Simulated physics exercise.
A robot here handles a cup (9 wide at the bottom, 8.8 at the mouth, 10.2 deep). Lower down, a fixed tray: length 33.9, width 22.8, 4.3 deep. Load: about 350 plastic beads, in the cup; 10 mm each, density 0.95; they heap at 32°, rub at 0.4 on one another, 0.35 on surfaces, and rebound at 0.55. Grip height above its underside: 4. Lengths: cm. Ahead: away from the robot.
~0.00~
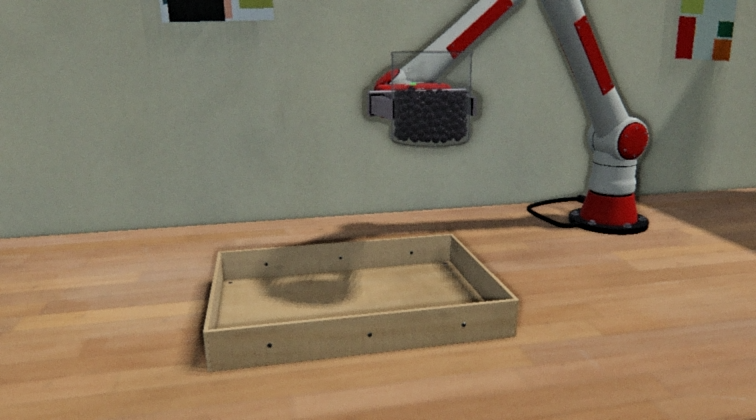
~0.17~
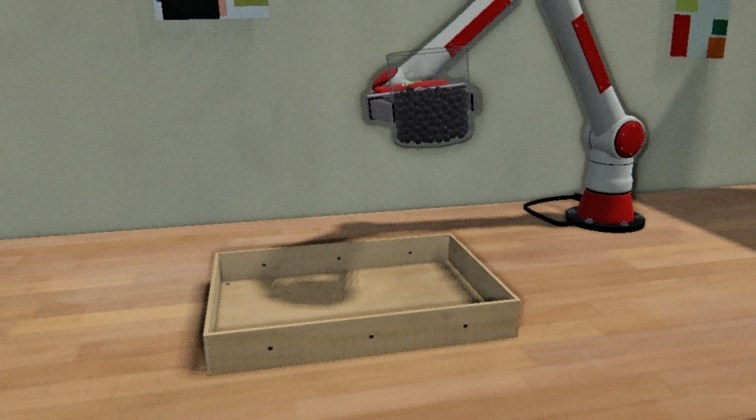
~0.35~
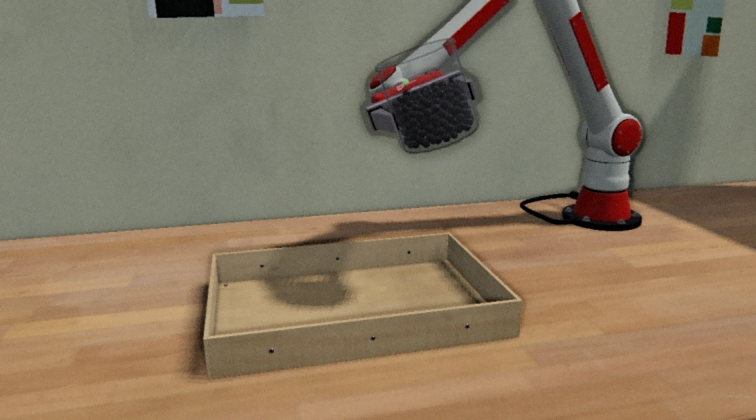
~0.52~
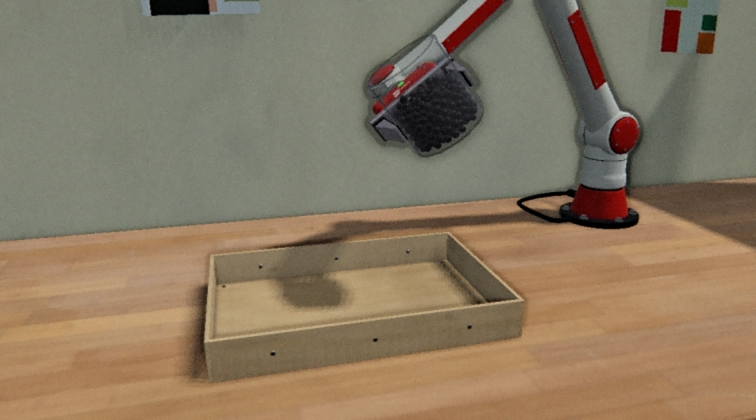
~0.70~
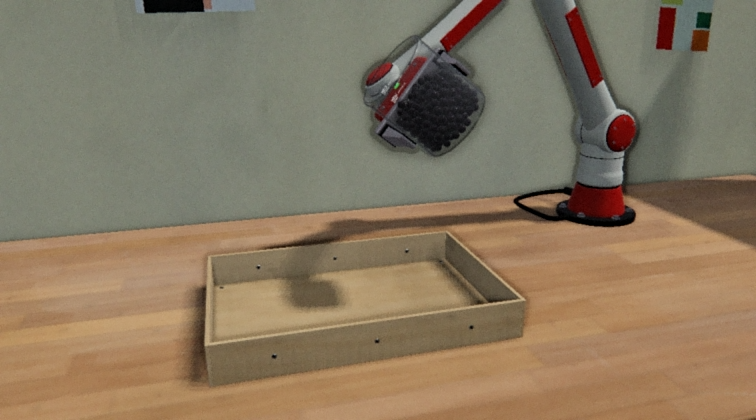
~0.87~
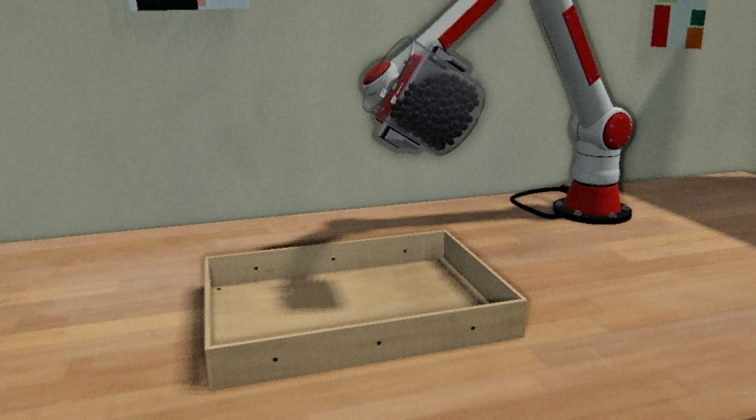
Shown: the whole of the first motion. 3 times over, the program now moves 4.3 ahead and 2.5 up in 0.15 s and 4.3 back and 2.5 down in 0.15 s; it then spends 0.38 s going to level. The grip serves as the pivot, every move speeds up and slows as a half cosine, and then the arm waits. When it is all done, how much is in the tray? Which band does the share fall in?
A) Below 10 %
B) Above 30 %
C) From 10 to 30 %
C.
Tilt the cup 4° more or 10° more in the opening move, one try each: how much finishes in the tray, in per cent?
First try near 25 %, second near 40 %.
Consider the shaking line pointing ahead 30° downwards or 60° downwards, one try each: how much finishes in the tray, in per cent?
Result: Approx. 0 % and 0 %, one try each.
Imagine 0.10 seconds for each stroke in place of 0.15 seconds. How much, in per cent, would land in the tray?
It would be near 50 per cent.
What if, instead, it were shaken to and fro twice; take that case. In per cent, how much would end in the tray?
That would give close to 10 percent.
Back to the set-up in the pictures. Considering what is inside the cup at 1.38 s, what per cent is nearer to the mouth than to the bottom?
My estimate is near 50 per cent.
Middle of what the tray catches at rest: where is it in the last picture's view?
About (332, 310).
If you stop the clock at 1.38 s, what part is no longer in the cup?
About 5 per cent.
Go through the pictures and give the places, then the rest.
The first frame shows cup middle at (431, 98), level; upper third of the load around (428, 102), from x 400 to 465, top at y 90; 347 in the cup.
The second frame shows cup middle at (430, 97), tilted 5° forward; upper third of the load around (430, 101), from x 395 to 465, top at y 90.
The third frame shows cup middle at (428, 97), tilted 20° forward; upper third of the load around (437, 100), from x 395 to 470, top at y 85.
The fourth frame shows cup middle at (426, 98), tilted 37° forward; upper third of the load around (444, 97), from x 395 to 475, top at y 75.
The fifth frame shows cup middle at (425, 98), tilted 52° forward; upper third of the load around (445, 93), from x 400 to 475, top at y 75.
The sixth frame shows cup middle at (424, 98), tilted 57° forward; upper third of the load around (446, 92), from x 395 to 475, top at y 75; 347 in the cup.
By 1.38 s, tilted 57° forward, highest piece 29 above the table; 324 in the cup, 19 in the tray, 4 in flight or on a rim.
By 1.89 s, tilted 43° forward, highest piece 28 above the table; 287 in the cup, 56 in the tray, 4 in flight or on a rim.
By 2.35 s, level, highest piece 28 above the table; 286 in the cup, 60 in the tray, 1 on the table or floor.
By 3.40 s, level, highest piece 28 above the table; 286 in the cup, 60 in the tray, 1 on the table or floor.
Final count, 286 in the cup, 60 in the tray, 1 on the table or floor. That is 17 % in the tray.
